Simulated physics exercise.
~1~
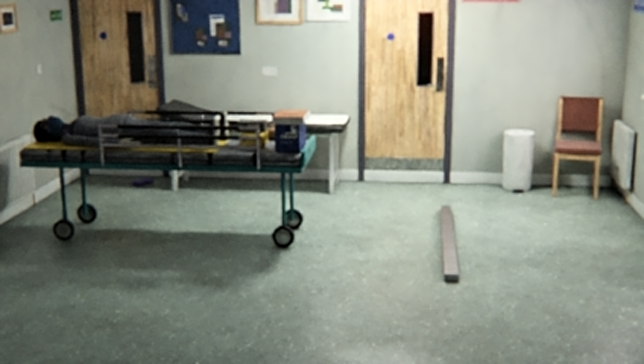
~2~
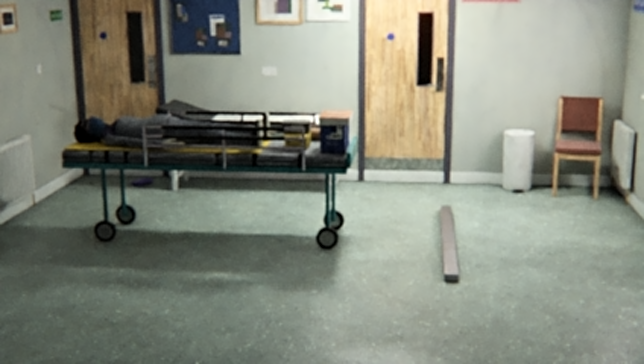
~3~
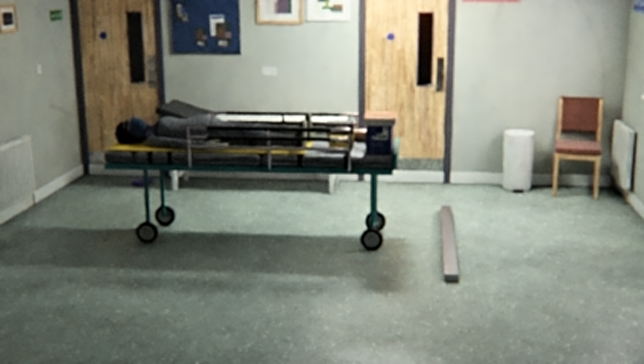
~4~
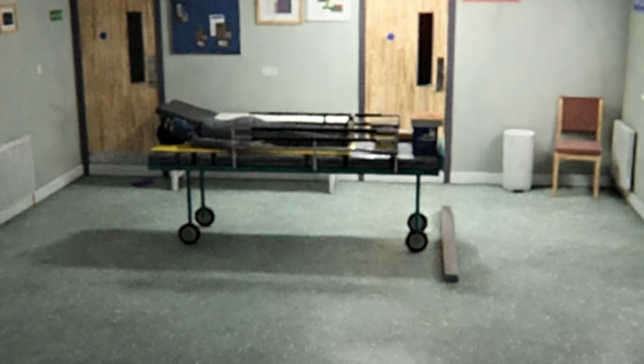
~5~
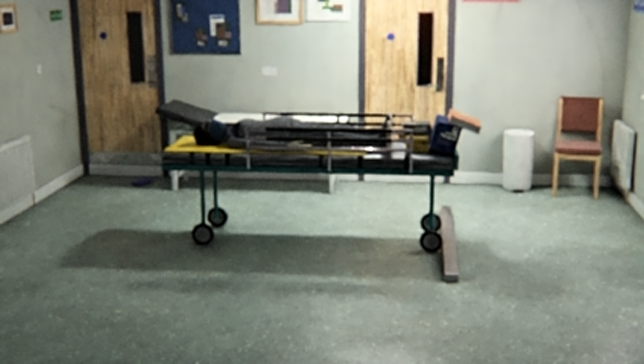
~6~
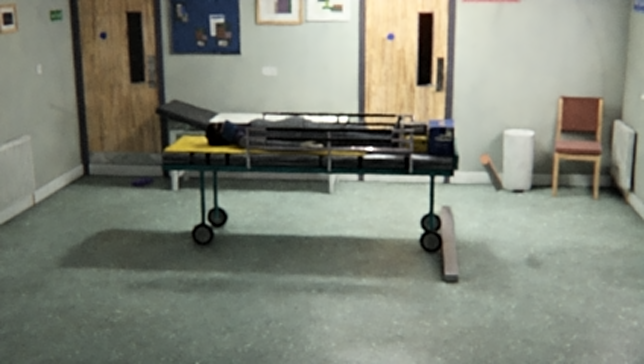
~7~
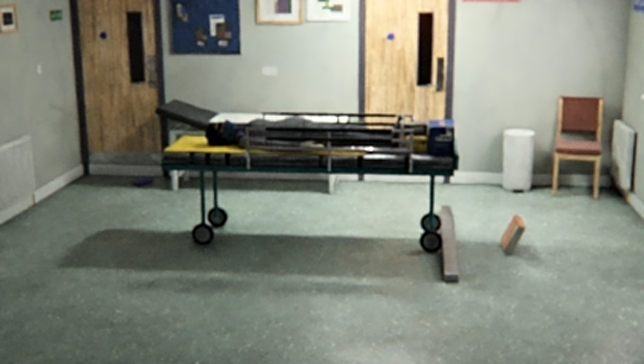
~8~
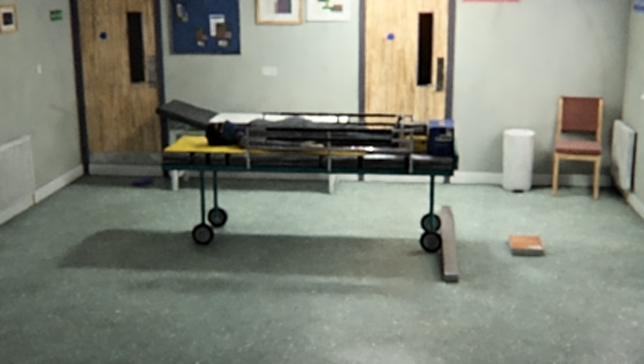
A wheeled stretcher carrying a person lying down and several items rolls right across a room until its front wheels meet a low sill and it halts. The person slides slightly toward the foot end, while an orange folder tumbles off and lands flat on the floor beyond the sill.
